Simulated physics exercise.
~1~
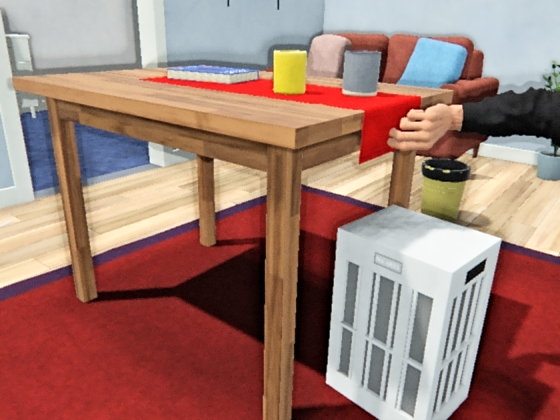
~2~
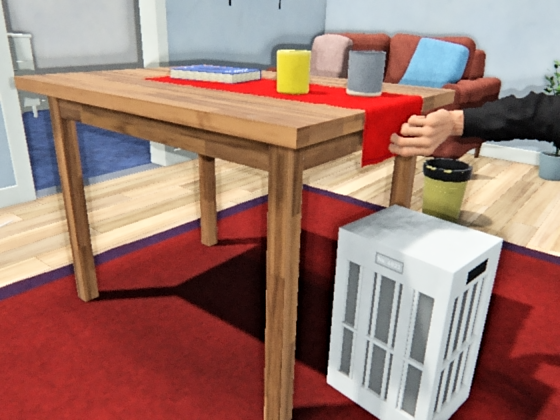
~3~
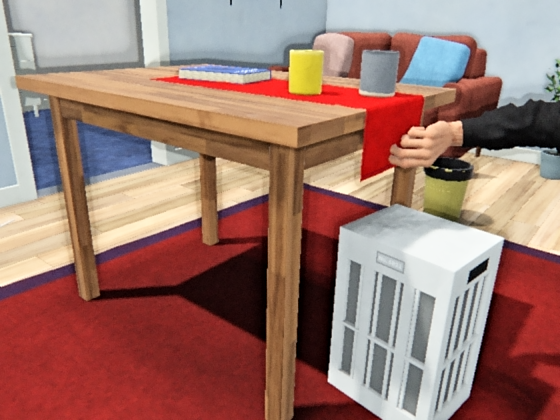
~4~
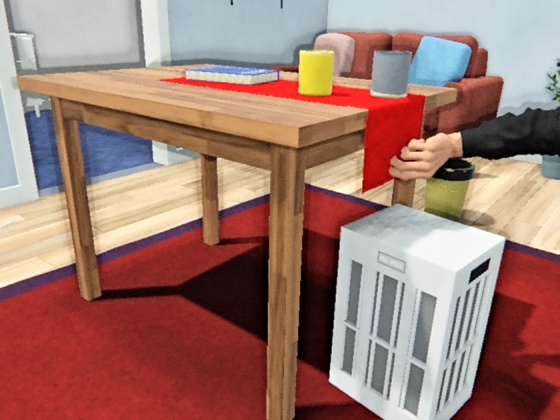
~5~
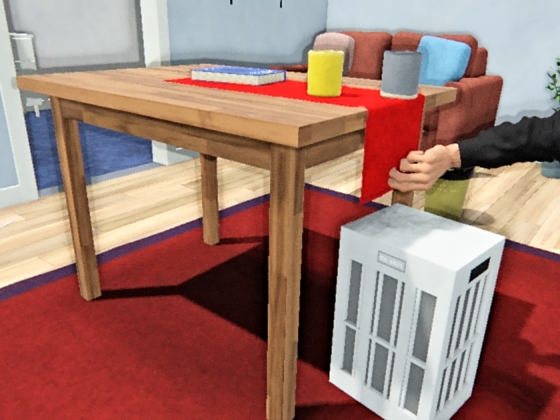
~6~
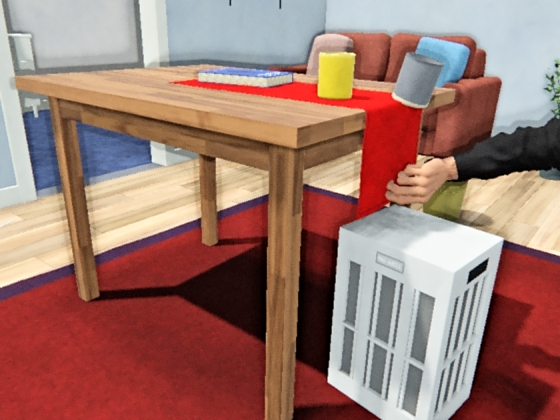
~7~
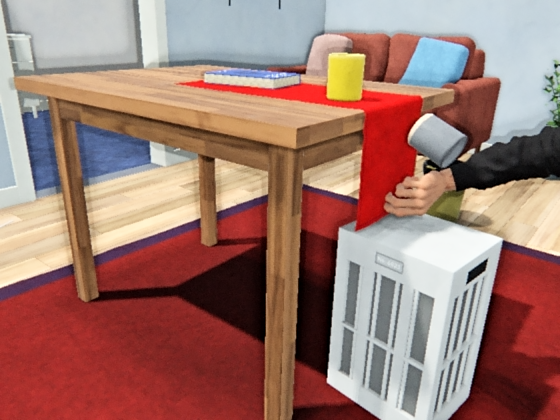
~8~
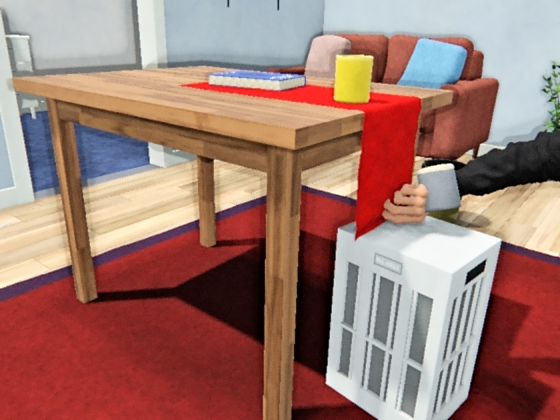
To begin with, a wooden table holds a red runner with a blue book, a yellow mug and a grey mug on it, while a hand at the right grips the cloth's hanging end above a white crate. The hand slowly pulls the cloth downward, and the book and both mugs slide gradually to the right. As the hem nears the crate, the grey mug reaches the table's edge and tips. It then drops over the side beside the hand and forearm. Finally, the hem meets the crate, with the yellow mug still upright on the table and the book behind it.
